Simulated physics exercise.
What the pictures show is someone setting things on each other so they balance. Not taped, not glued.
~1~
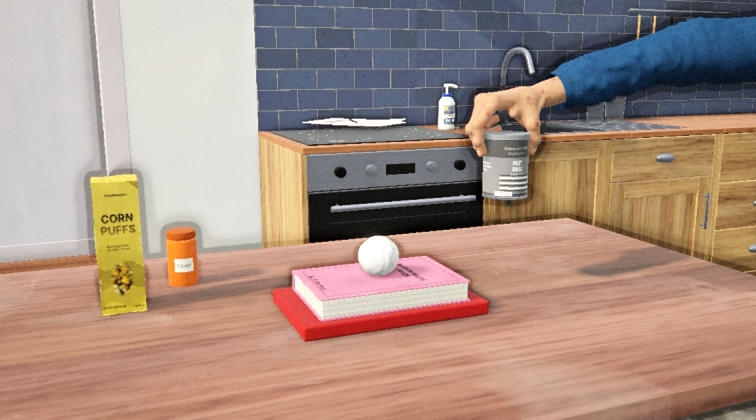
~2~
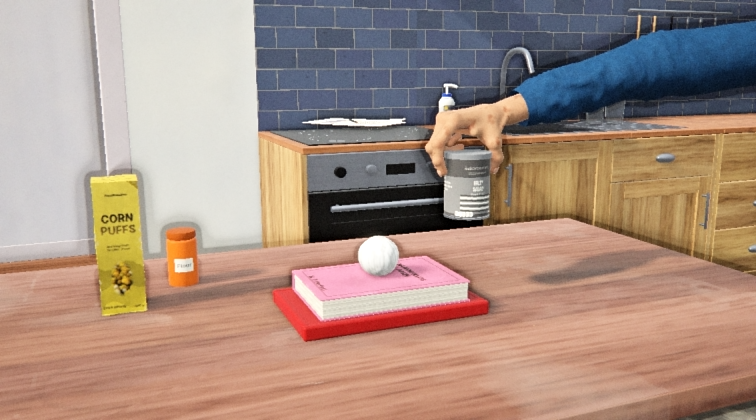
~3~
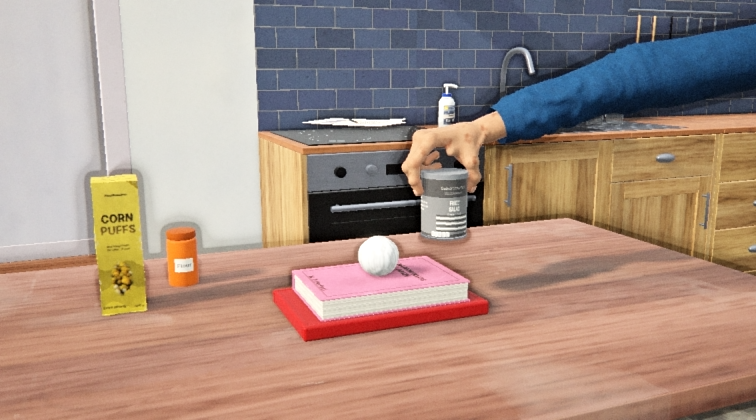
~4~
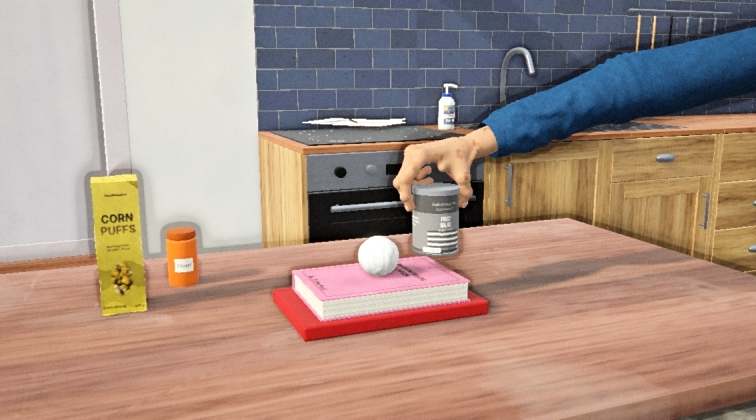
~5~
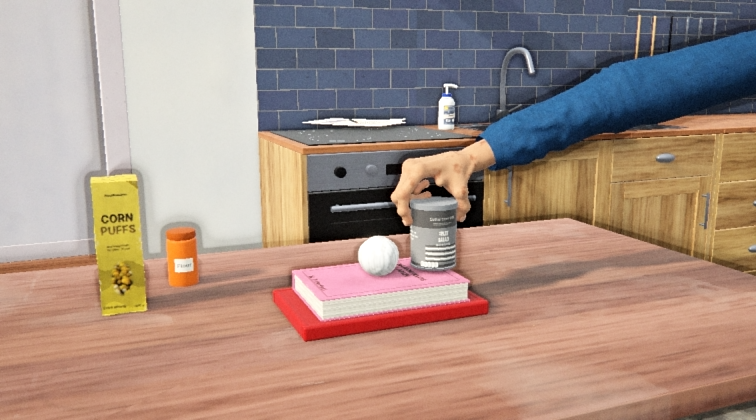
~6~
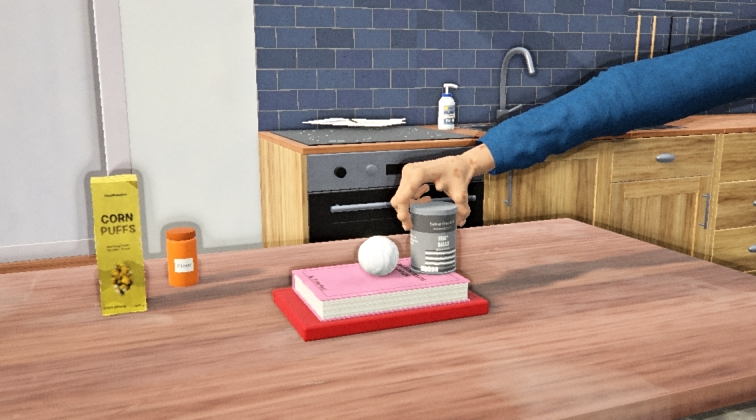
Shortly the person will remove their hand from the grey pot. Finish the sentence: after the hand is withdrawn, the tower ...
The tower stays upright.
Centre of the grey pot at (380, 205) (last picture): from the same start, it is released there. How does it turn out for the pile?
In the end the pile crashes down.
Then, 0.40 s on from there, no change.
Then, 1.20 s on from there, grey pot resting near (433, 238).
In the end, all 6 unmoved. At the end, from the last picture's camera, grey pot near (434, 238). The pile holds.
